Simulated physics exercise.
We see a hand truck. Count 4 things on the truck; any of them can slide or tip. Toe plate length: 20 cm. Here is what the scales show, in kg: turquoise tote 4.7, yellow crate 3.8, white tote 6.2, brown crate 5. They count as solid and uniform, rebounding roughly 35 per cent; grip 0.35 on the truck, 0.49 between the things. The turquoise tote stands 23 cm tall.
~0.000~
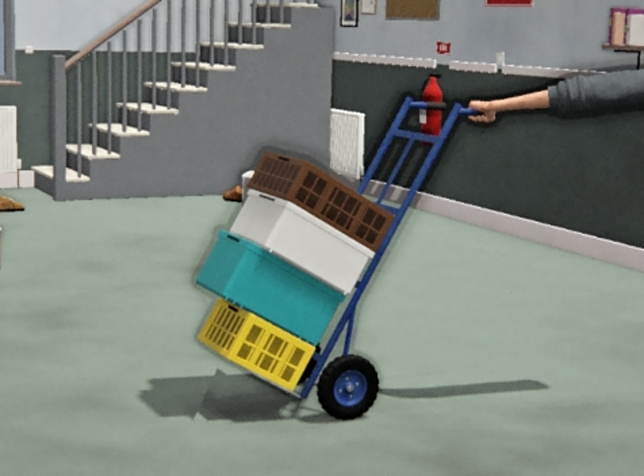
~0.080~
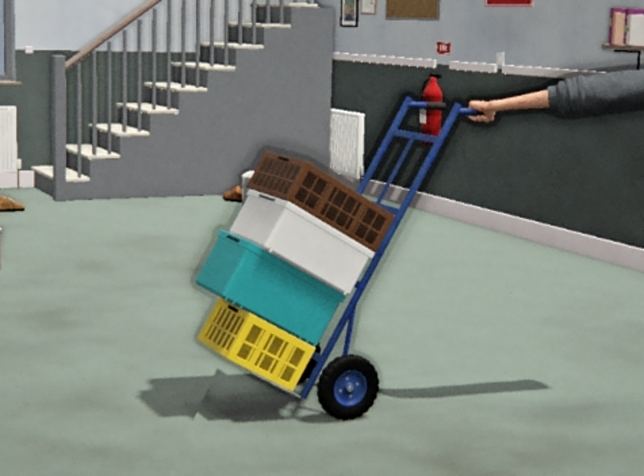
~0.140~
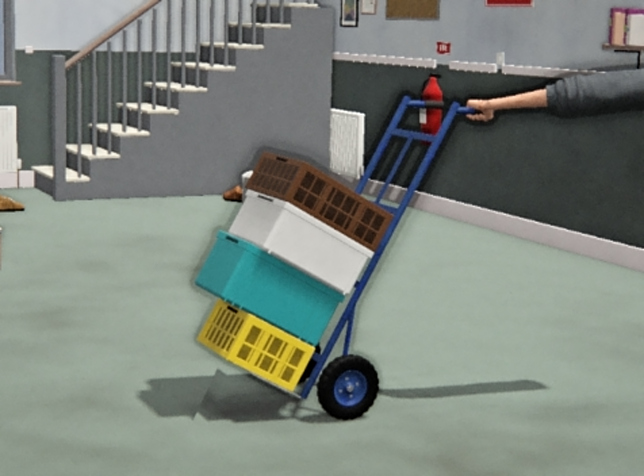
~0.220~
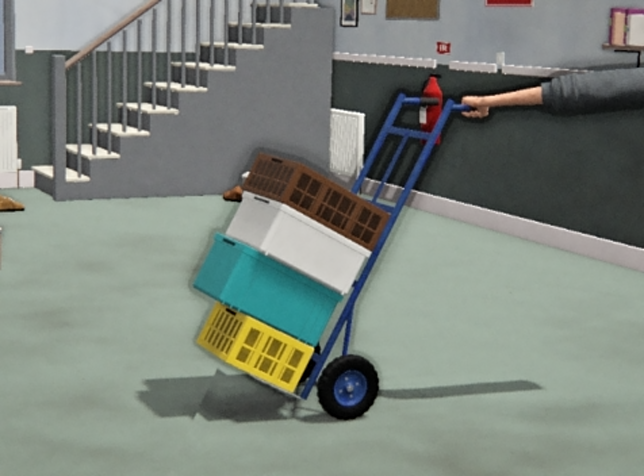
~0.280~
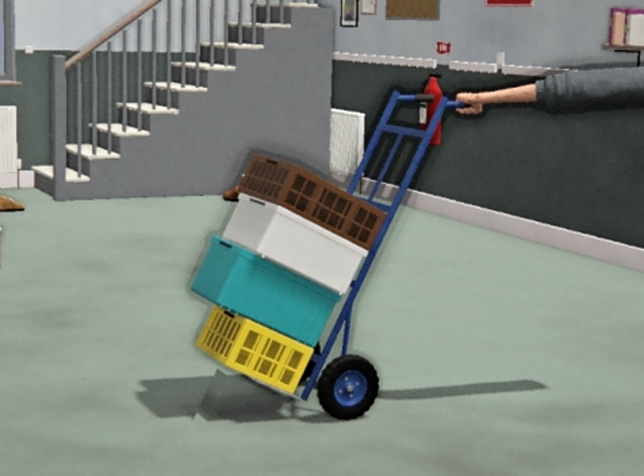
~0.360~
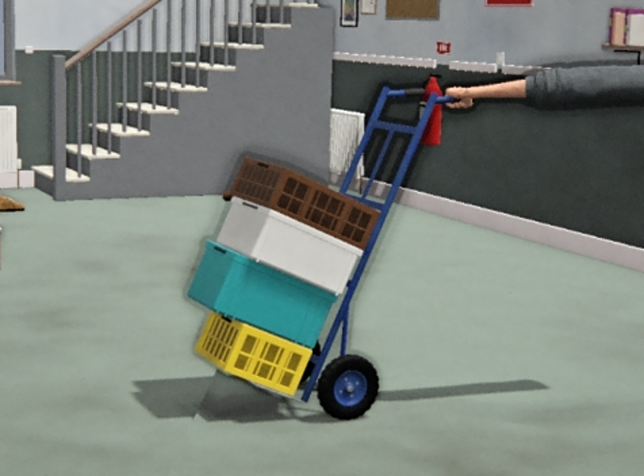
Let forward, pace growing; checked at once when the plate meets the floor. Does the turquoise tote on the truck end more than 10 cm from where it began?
Yes, it ends further away.
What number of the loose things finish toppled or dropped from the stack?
It adds up to 4.
After 0.96 s, truck upright; turquoise tote 12° off its base near (218, 333); brown crate 12° off its base; white tote 12° off its base.
After 1.36 s, truck upright; brown crate now dropped from the stack; turquoise tote 42° off its base near (178, 344); white tote 42° off its base.
After 1.66 s, truck upright; white tote now dropped from the stack; turquoise tote on its side near (135, 357); yellow crate on its side.
After 1.96 s, truck upright; turquoise tote on its side near (102, 359); yellow crate on its side.
In the end (3.7 s), dropped from the stack, turquoise tote, white tote and brown crate; toppled on the truck, yellow crate. At the end, from the last picture's camera, turquoise tote near (122, 363).
